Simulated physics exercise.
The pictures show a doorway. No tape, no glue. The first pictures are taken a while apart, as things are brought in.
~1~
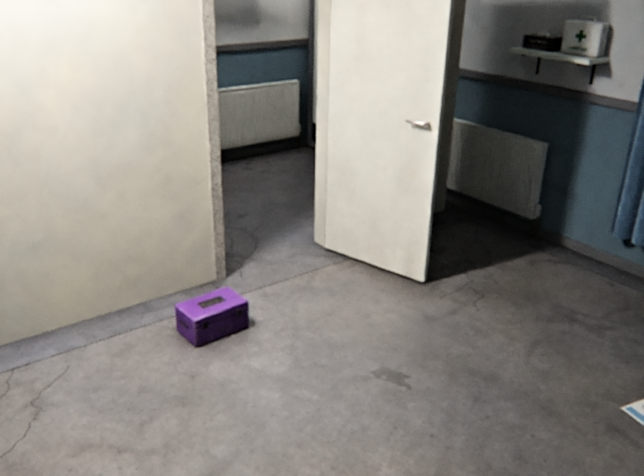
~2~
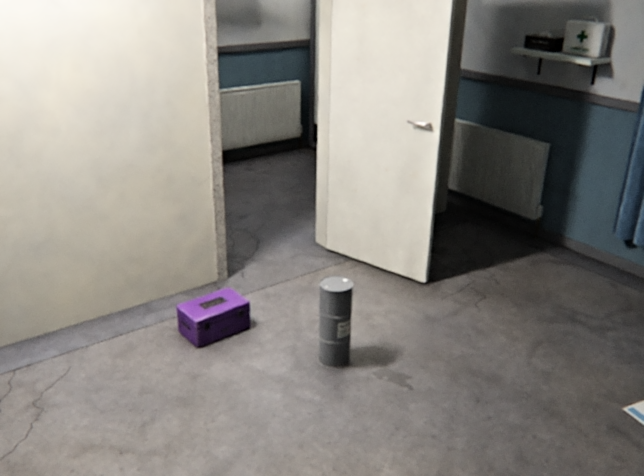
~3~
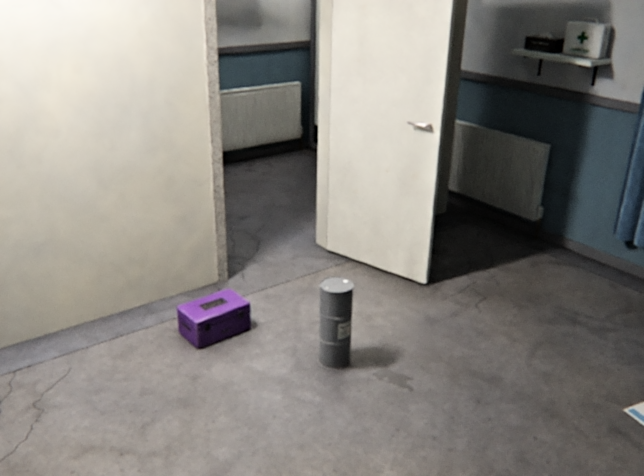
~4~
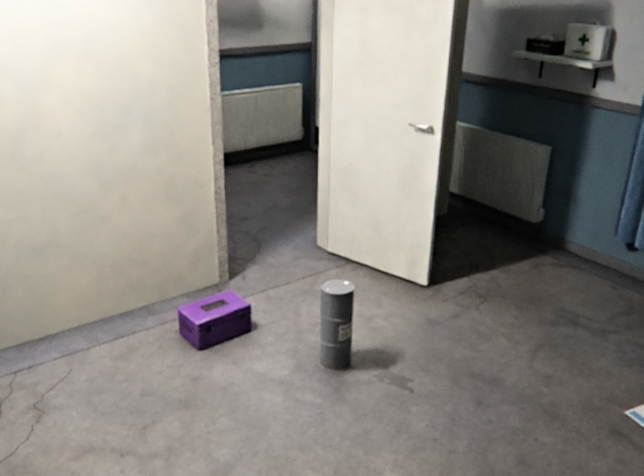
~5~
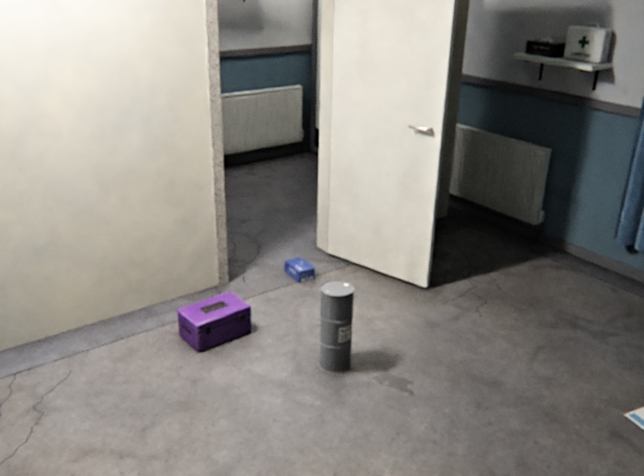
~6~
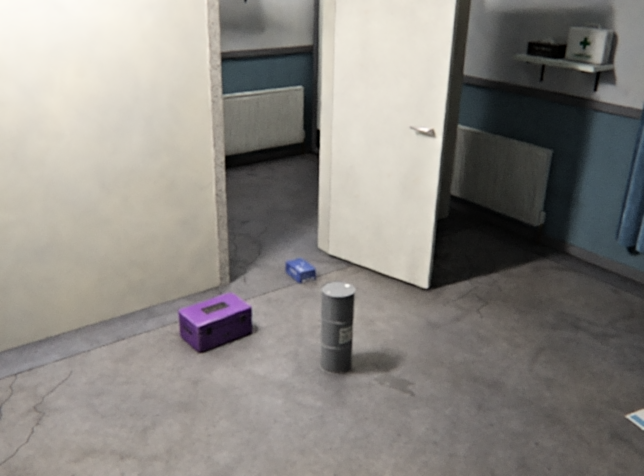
In the video, a purple toolbox sits on a grey floor near a wide-open door; a grey canister then appears to its right, followed by a small blue box near the doorway, while the door stays still.
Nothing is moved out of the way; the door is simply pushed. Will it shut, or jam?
As it turns out, it shuts.
Then, 1.10 s after the last picture, door at 71°.
Then, 2.00 s after the last picture, door at 31°; blue box slid a little near (290, 268).
Then, 2.40 s after the last picture, door at 13°; blue box slid about its own width near (274, 263).
At rest, door at 0°; moved from the start, blue box; the other 2 in place. Seen from the same camera at the end, blue box near (263, 259).
